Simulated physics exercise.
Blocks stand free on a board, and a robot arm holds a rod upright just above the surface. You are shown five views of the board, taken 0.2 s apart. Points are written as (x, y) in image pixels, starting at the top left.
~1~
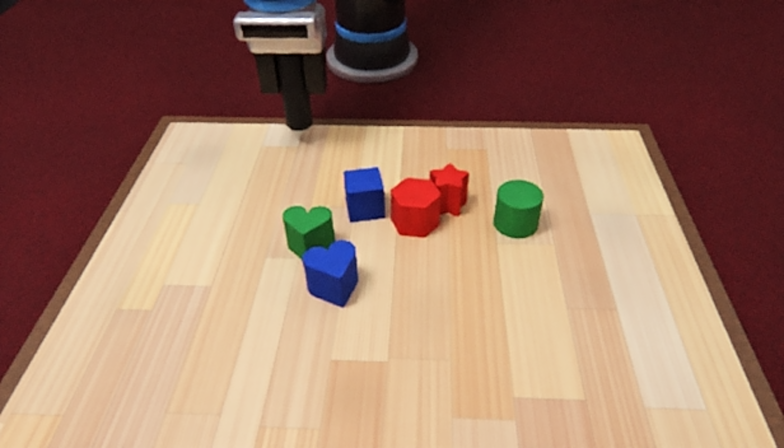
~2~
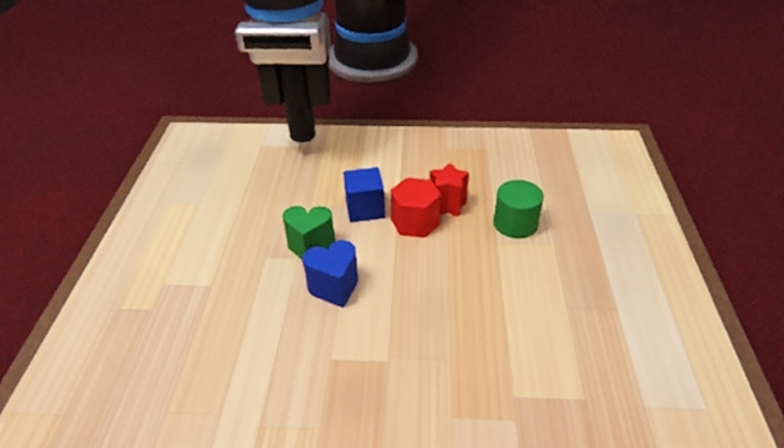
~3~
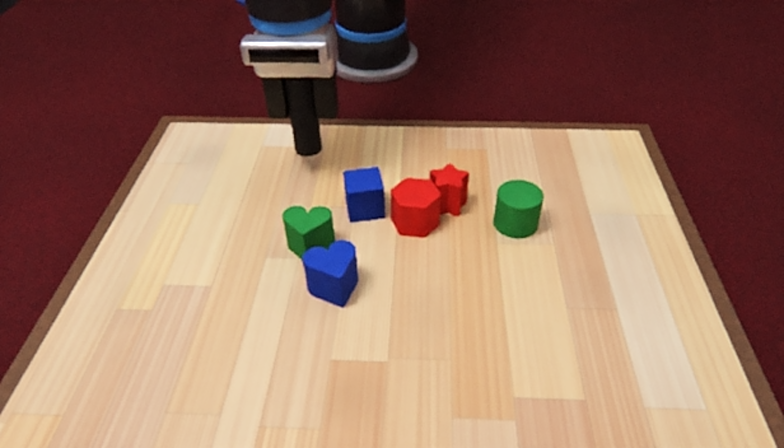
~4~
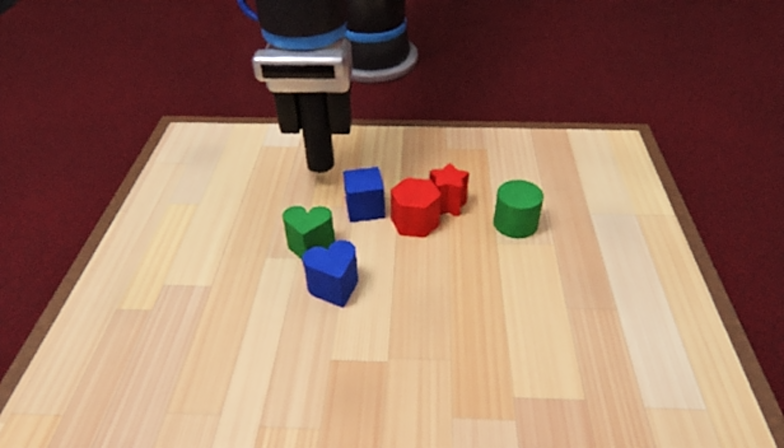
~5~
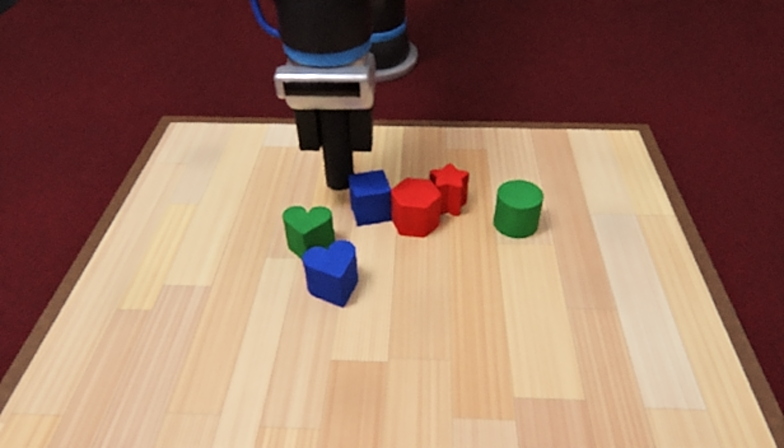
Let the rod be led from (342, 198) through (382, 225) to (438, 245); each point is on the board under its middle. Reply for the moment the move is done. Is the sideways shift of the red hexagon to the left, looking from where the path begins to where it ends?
In short: Yes.
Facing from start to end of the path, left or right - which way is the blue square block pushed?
Gets pushed right.
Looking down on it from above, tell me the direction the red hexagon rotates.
That block twists counter-clockwise.
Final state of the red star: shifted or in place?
It stays put.
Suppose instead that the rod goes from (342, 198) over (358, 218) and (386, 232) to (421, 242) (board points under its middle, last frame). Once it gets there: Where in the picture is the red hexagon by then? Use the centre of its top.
Around pixel (461, 202).
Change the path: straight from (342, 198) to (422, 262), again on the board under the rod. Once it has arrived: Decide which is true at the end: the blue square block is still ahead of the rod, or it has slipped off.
The blue square block won't leave the front of the rod.
On the path given first. One third of the way, rod at (366, 201); blue square block at (396, 204); red hexagon at (439, 202), turned 50° anticlockwise.
Two thirds of the way, rod at (401, 217); blue square block at (424, 221), turned 15° anticlockwise; red hexagon at (461, 206), turned 65° anticlockwise.
At the end, rod at (439, 229); blue square block at (446, 240); red hexagon at (480, 207), turned 85° anticlockwise; red star in place.
